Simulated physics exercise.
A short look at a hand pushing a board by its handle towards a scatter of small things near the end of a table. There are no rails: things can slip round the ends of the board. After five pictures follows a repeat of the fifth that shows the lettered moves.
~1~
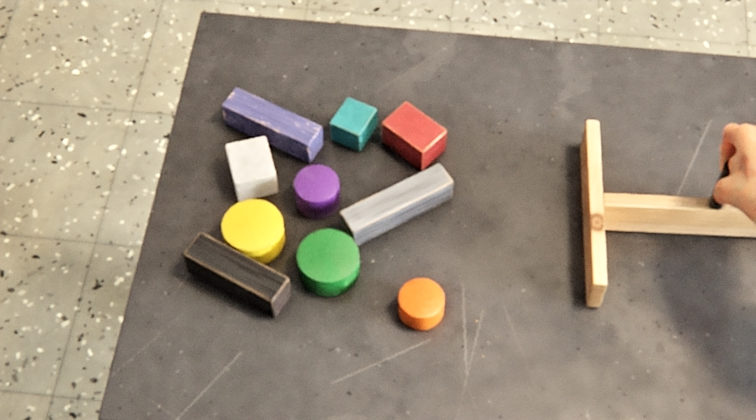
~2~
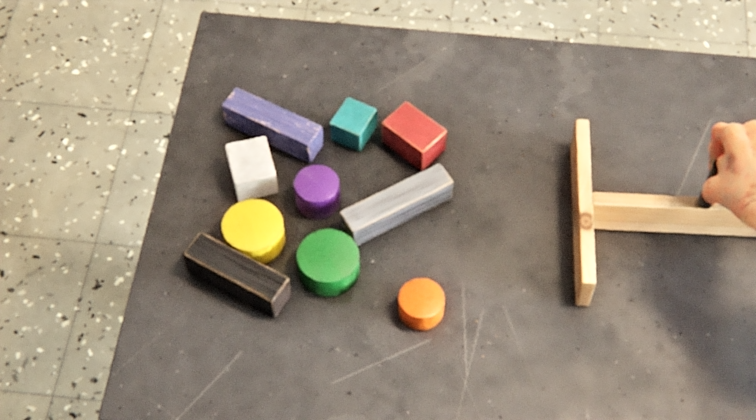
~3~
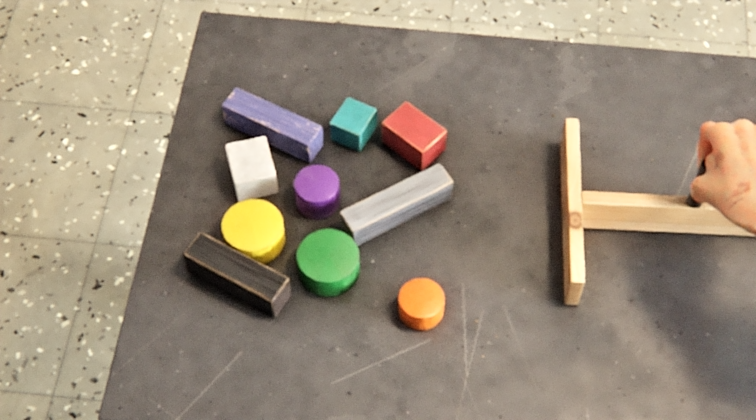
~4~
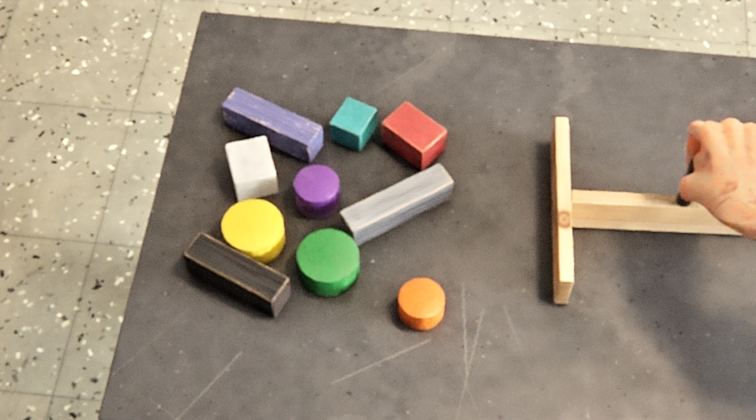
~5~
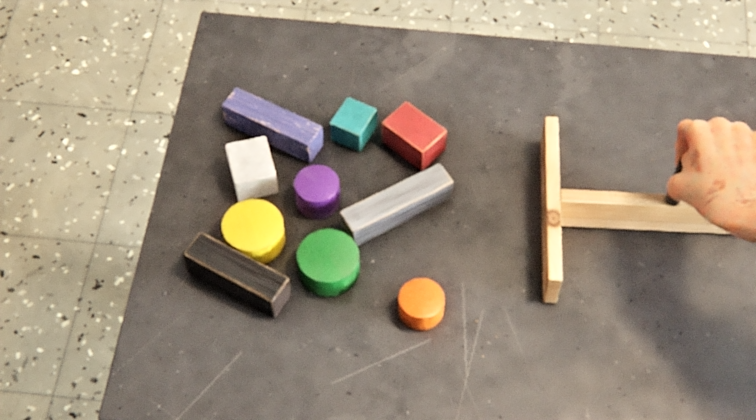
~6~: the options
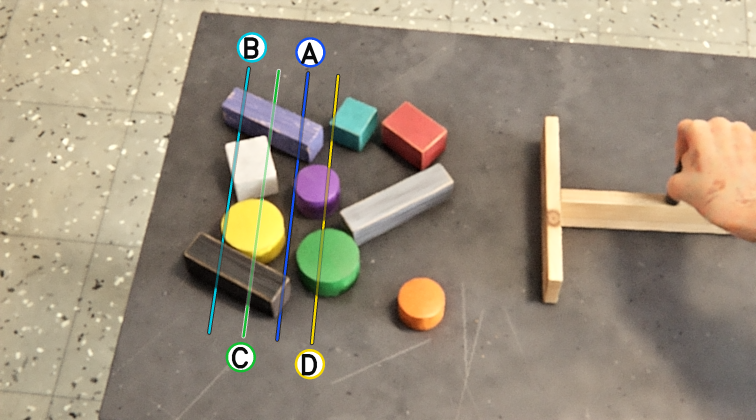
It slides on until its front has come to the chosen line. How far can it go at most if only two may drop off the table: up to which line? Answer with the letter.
Stop at B.
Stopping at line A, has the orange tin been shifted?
By then, no.
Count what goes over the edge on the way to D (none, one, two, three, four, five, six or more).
The count is none.
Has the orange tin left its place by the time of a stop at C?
No.
On the marked copy, A at (294, 197); B at (230, 191); C at (262, 194); D at (326, 200).
Following B. Soon after the start, board (436, 184); red block (398, 134); green tin (325, 267).
Later, board (319, 173); blue bar (234, 118); white block (234, 166).
In the end, board (232, 165); white block over the edge; blue bar over the edge; two fallen.
As for the rest, A is within the limit but short; C is within the limit but short; D is within the limit but short.
